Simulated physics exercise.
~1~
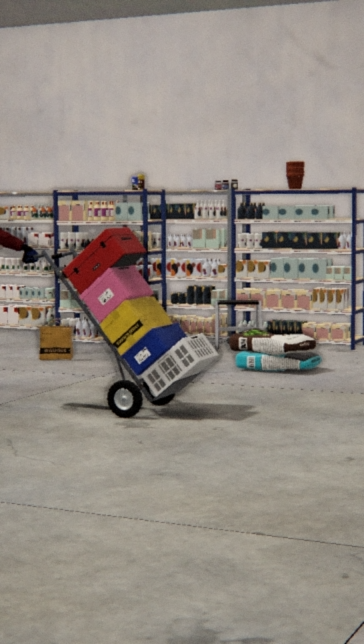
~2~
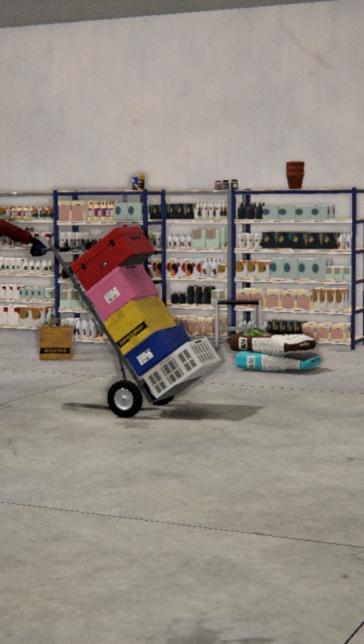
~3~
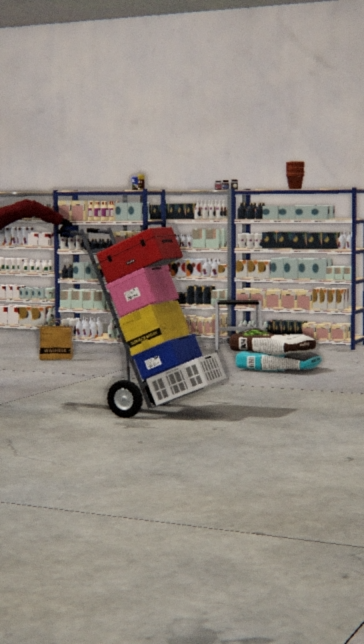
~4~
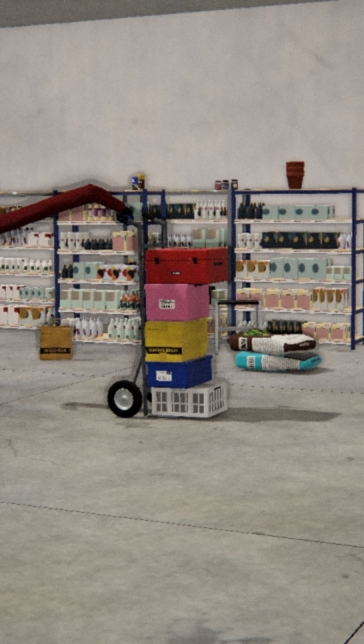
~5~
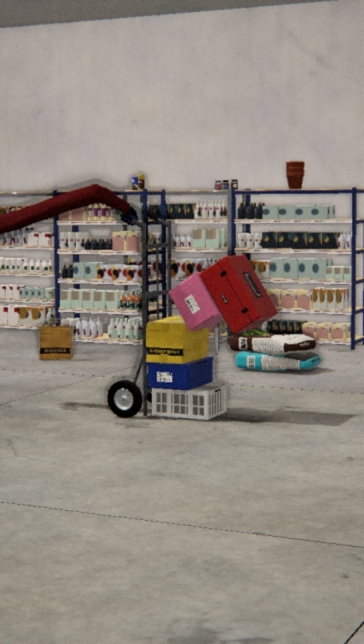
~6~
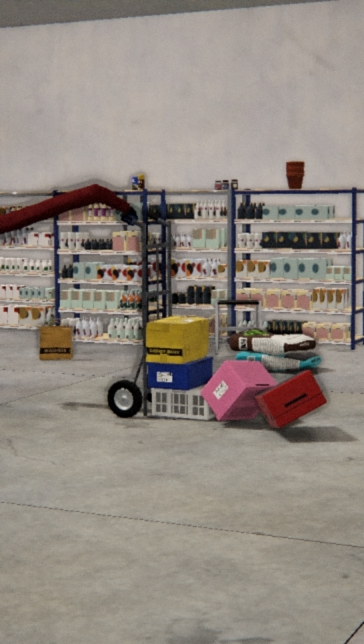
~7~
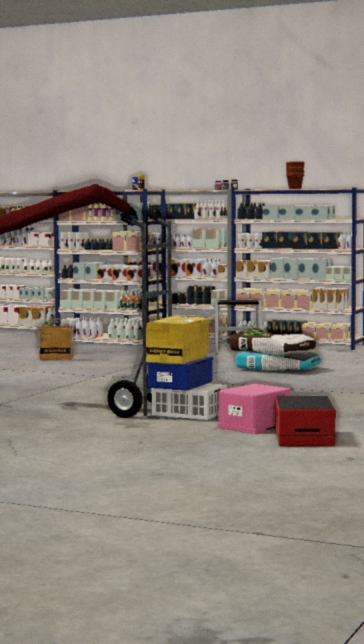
A hand truck stacked with five boxes and crates was tipped upright by a red arm, and the red toolbox and pink tote toppled off to the right, landing on the floor while the yellow, blue and white ones stayed stacked.
